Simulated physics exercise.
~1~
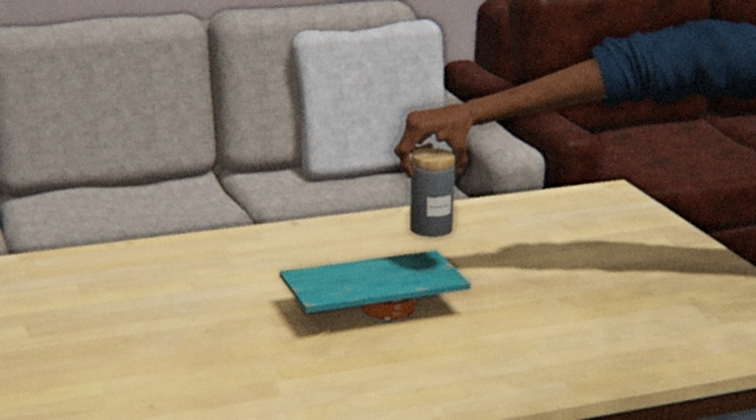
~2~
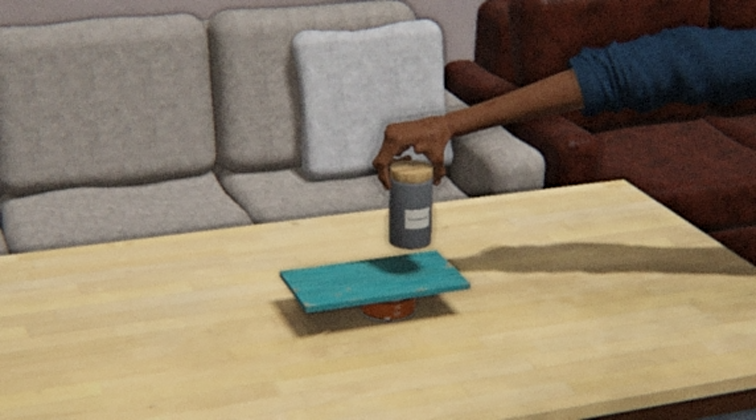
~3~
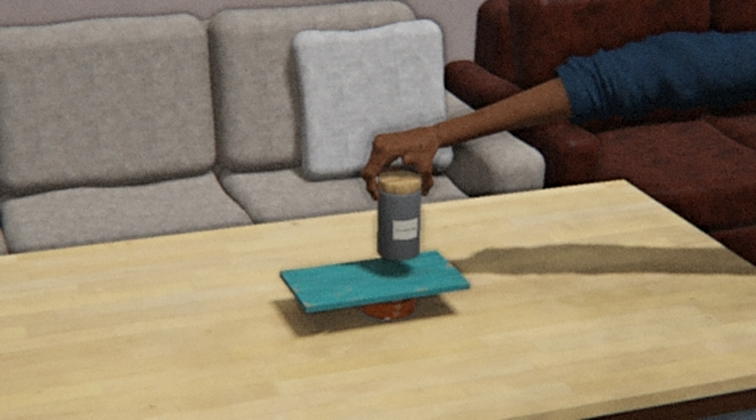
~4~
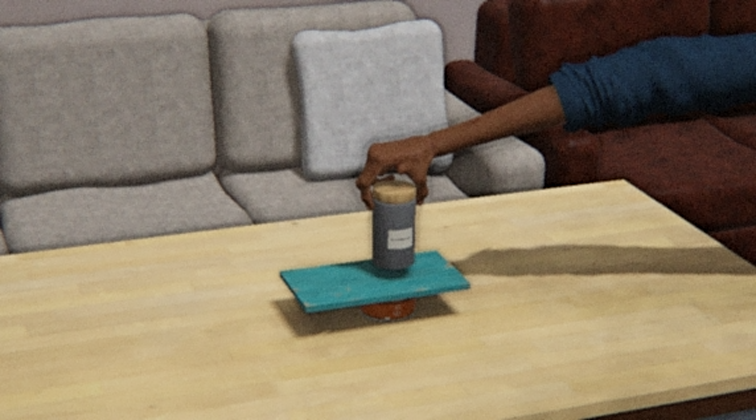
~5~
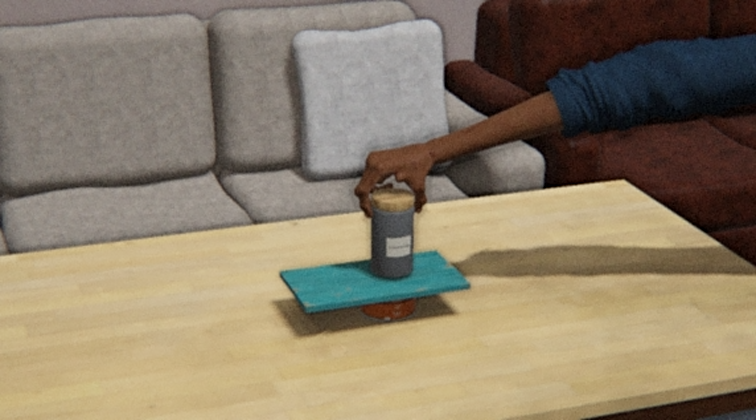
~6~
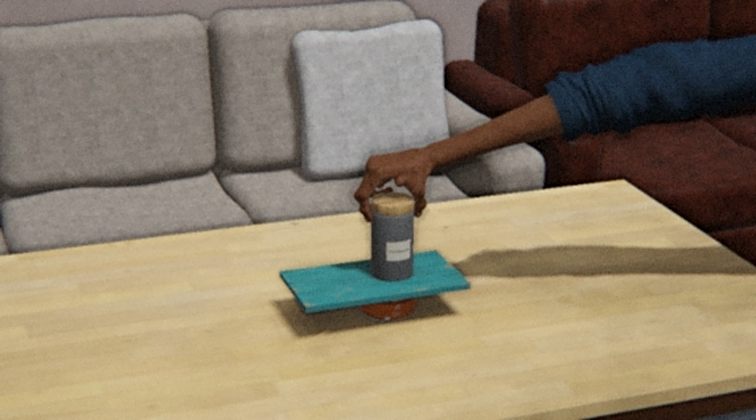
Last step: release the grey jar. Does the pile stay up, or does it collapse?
Turns out nothing tips over there.
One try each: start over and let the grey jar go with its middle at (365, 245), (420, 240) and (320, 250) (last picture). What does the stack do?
With the first release it stays steady; with the second it stays steady; with the third it tips over.
Then, 0.30 s past the last view, nothing moves.
Then, 0.70 s past the last view, grey jar resting near (392, 237).
Finally, all 3 still in place. Final places as the last picture's camera would see them, grey jar near (392, 237). The stack holds.
